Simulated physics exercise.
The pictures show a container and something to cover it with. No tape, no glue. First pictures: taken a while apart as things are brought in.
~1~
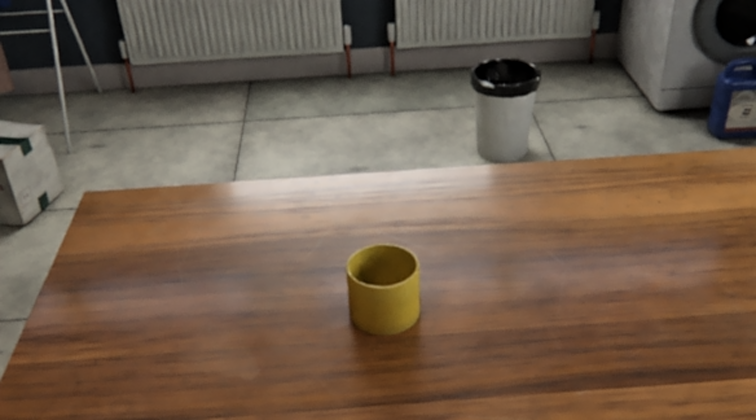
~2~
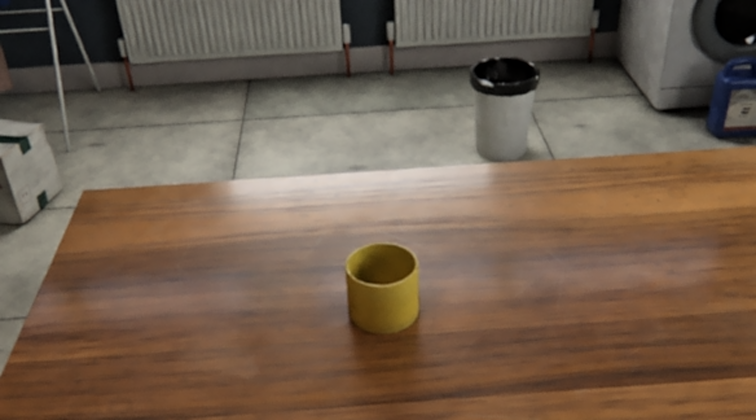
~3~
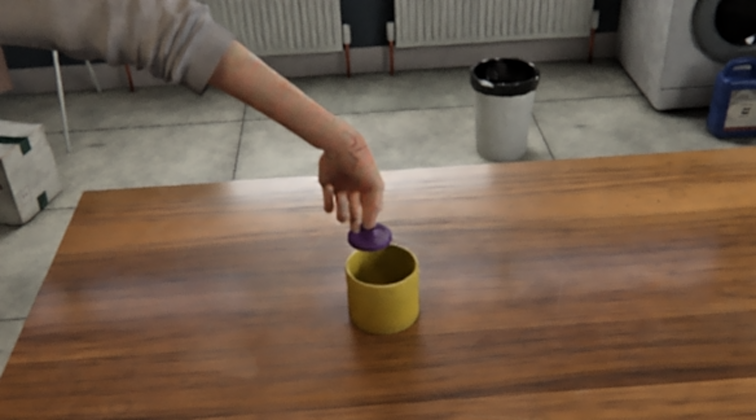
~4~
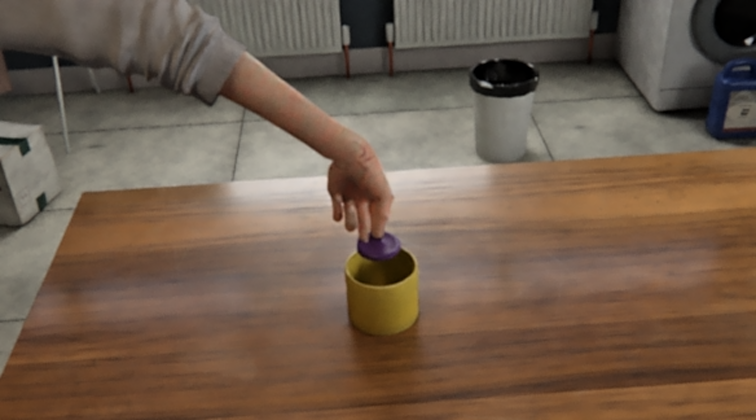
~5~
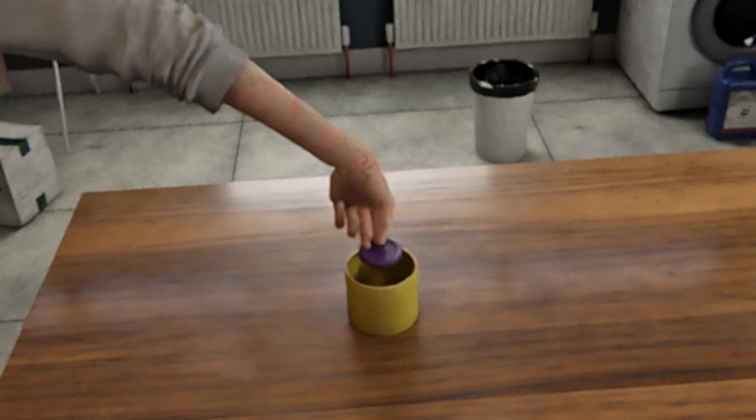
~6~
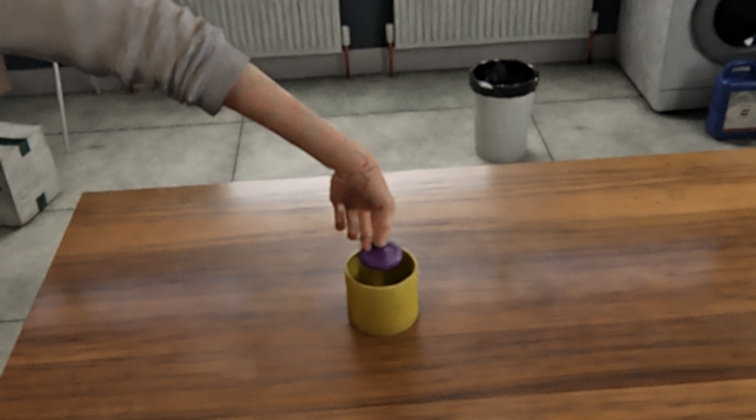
In a tiled utility room with pale radiators, a wooden table is seen from slightly above by a camera that stays practically still. A yellow cup stands near the middle of the table, with a black-lined bin, a box at left and a blue container at right behind. A hand reaches in from the upper left holding a purple lid, shifts it slightly right and lowers it into the cup's opening, still holding it.
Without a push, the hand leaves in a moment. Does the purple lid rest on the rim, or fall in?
The purple lid drops inside.
Then, 0.16 s on from there, purple lid on its way down near (382, 293).
In the end, the purple lid slips past the rim, near (383, 307).
